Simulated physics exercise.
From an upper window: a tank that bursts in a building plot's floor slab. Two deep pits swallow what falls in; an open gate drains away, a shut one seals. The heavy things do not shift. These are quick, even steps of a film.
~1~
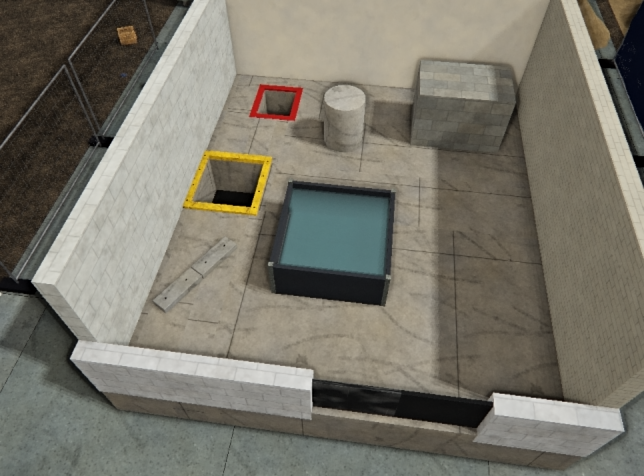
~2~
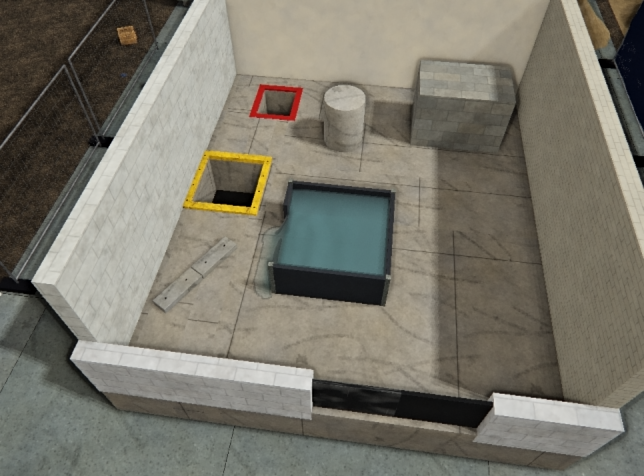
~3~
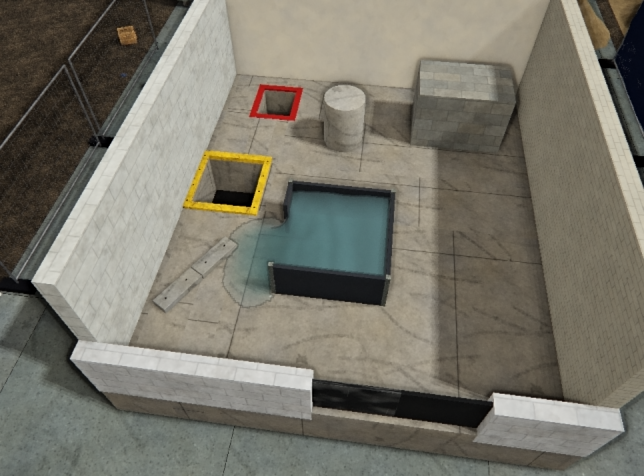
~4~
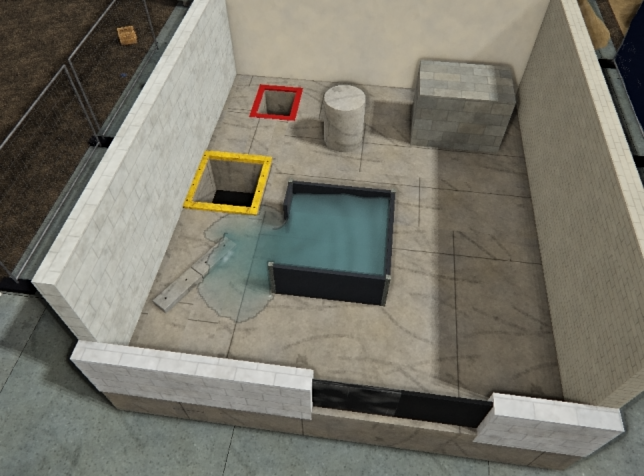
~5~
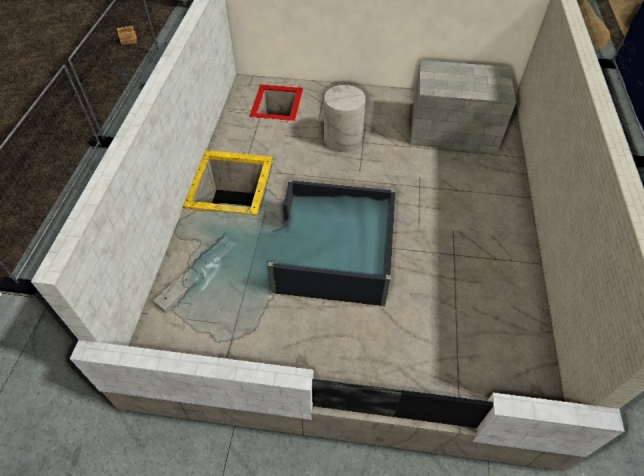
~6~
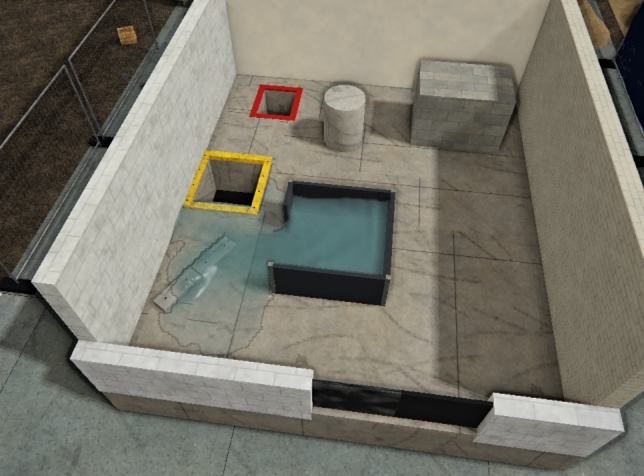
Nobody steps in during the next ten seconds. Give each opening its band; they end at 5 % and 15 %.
In the end: The gate takes less than 5 %; the red pit takes less than 5 %; the yellow pit takes more than 15 %.
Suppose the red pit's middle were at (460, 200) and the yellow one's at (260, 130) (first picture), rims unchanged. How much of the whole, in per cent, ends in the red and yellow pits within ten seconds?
Parts in a hundred: Red 8, yellow 12.
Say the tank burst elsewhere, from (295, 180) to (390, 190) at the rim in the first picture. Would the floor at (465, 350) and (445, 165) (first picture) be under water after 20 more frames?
One after the other: Clear, flooded.
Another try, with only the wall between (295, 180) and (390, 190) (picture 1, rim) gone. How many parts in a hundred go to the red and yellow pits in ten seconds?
In per cent: Red 45, yellow 2.
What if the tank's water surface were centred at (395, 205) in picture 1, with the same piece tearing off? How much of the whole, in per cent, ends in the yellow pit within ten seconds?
Parts in a hundred: Yellow 30.
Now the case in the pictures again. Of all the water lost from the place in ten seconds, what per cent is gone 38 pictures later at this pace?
Some 90 per cent.
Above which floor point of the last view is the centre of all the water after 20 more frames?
Around (263, 285).
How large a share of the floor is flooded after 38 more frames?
Close to 45 %.
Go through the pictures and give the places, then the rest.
The first frame shows still water in the tank at (336, 230).
In the second frame, the front is at (265, 292), out from the gap at (282, 251).
In the third frame, the front is at (235, 238), out from the gap at (283, 253).
In the fourth frame, water pours out at (283, 254) and has run to (214, 230).
In the fifth frame, water pours out at (283, 254) and has run to (186, 223).
In the sixth frame, water pours out at (283, 254) and has run to (184, 209).
A moment on, water covers 15 % of the floor; the gate 0 %, the red pit 0 %, the yellow pit 2 %.
Next, water covers 15 % of the floor; the gate 0 %, the red pit 0 %, the yellow pit 8 %.
Then, water covers 30 % of the floor; the gate 0 %, the red pit 0 %, the yellow pit 15 %.
Later, water covers 45 % of the floor; the gate 0 %, the red pit 0 %, the yellow pit 22 %.
In the end, water covers 70 % of the floor; the gate 0 %, the red pit 1 %, the yellow pit 24 %.
